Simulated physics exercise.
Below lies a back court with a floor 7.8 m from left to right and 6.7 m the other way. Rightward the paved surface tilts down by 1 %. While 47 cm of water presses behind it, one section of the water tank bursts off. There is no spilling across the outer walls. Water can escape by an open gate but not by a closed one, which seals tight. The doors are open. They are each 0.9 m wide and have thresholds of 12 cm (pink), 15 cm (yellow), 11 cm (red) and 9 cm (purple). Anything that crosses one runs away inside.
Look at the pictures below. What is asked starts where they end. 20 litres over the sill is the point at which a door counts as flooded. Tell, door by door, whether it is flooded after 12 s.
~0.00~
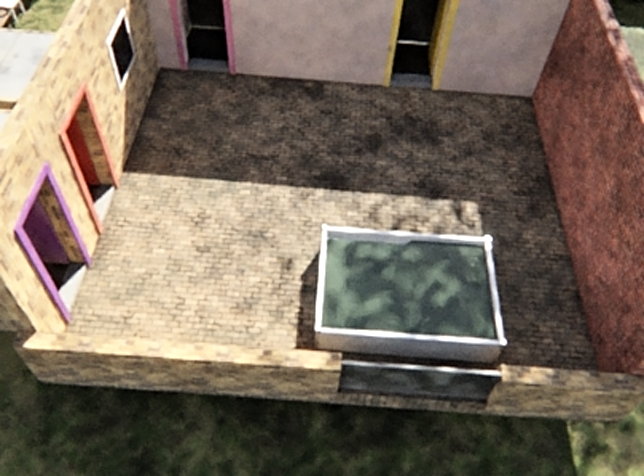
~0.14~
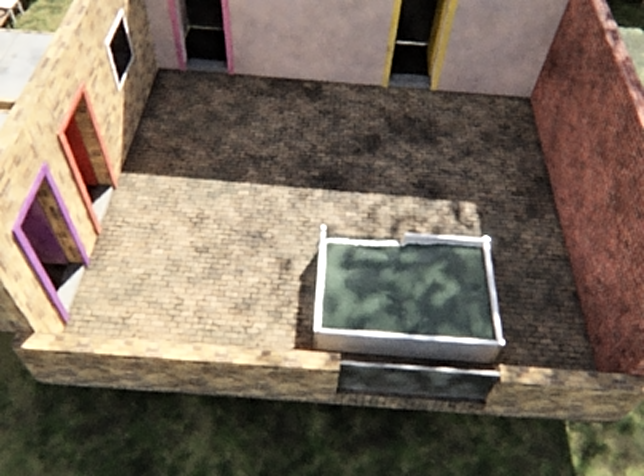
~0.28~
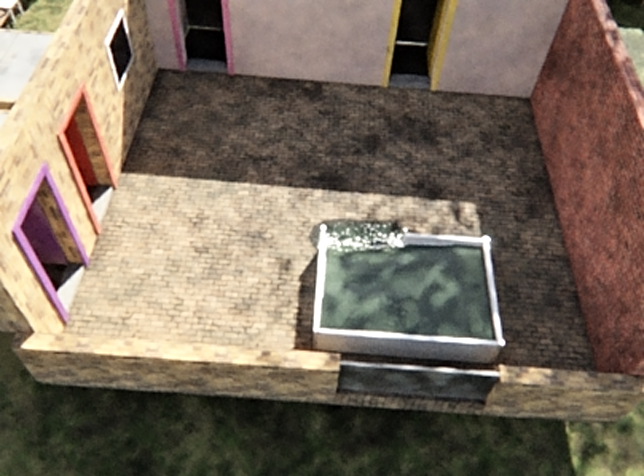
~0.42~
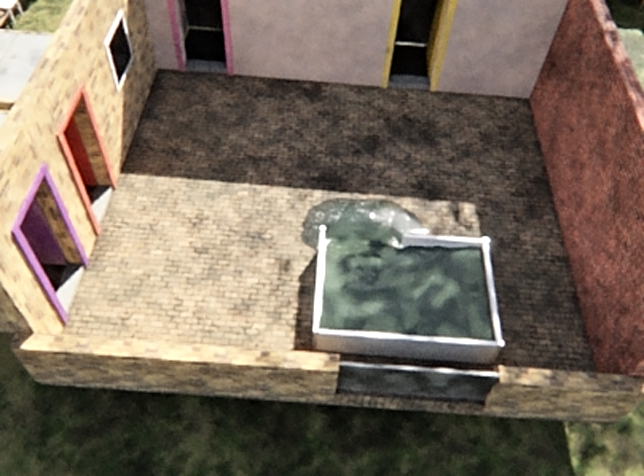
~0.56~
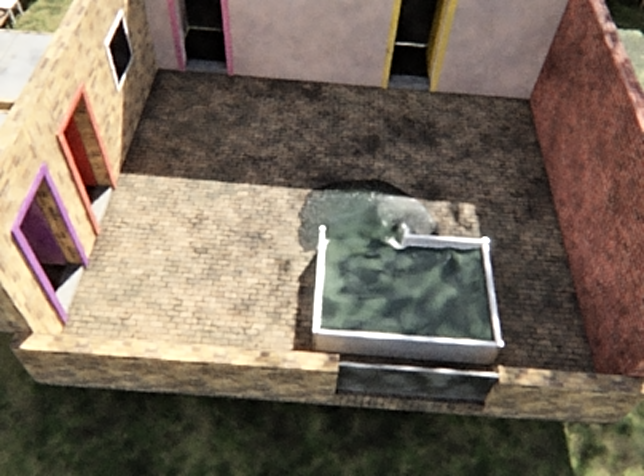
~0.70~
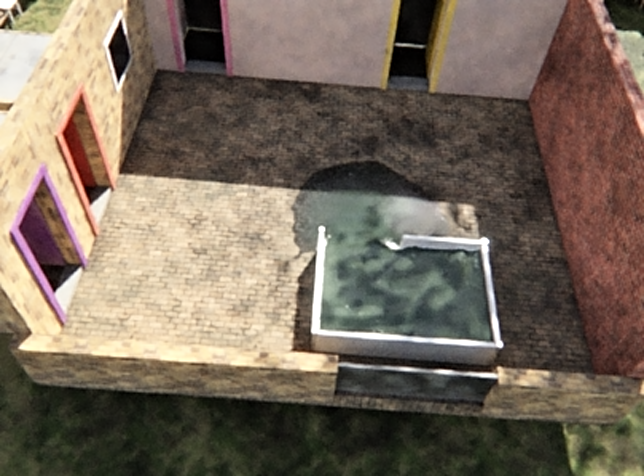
Pink door - no; yellow door - no; red door - no; purple door - no.
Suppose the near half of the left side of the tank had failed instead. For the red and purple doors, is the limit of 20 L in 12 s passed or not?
Against that limit the red door gives a lower amount and the purple door gives a greater amount.
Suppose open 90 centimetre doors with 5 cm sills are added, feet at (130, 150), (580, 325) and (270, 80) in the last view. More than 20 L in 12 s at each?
In sequence the answers are less than that, less than that and more than that.
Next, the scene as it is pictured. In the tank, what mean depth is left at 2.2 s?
About 28 centimetres on average.
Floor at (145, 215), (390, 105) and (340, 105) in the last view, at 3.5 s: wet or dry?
First spot not yet wet, second submerged, third submerged.
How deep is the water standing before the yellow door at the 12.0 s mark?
Roughly 5.5 centimetres.
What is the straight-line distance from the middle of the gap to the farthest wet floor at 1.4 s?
I'd put it close to 4.0 m.
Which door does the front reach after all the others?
That's the purple door.
After 1.4 s water covers 20 % of the floor and is deepest (26 cm) near (339, 247); pink door not reached, yellow door not reached, red door not reached, purple door not reached.
After 2.2 s water covers 35 % of the floor and is deepest (22 cm) near (350, 248); pink door not reached, yellow door 14 cm at the sill, 0 L in, red door not reached, purple door not reached.
After 3.5 s water covers 45 % of the floor and is deepest (17 cm) near (527, 104); pink door 10 cm at the sill, 0 L in, yellow door 14 cm at the sill, 0 L in, red door not reached, purple door not reached.
After 7.0 s water covers 65 % of the floor and is deepest (13 cm) near (530, 116); pink door 8 cm at the sill, 0 L in, yellow door 7 cm at the sill, 1 L in, red door 3 cm at the sill, 0 L in, purple door not reached.
After 12.0 s water covers 95 % of the floor and is deepest (10 cm) near (586, 399); pink door 3 cm at the sill, 0 L in, yellow door 5 cm at the sill, 1 L in, red door 2 cm at the sill, 0 L in, purple door 1 cm at the sill, 0 L in.
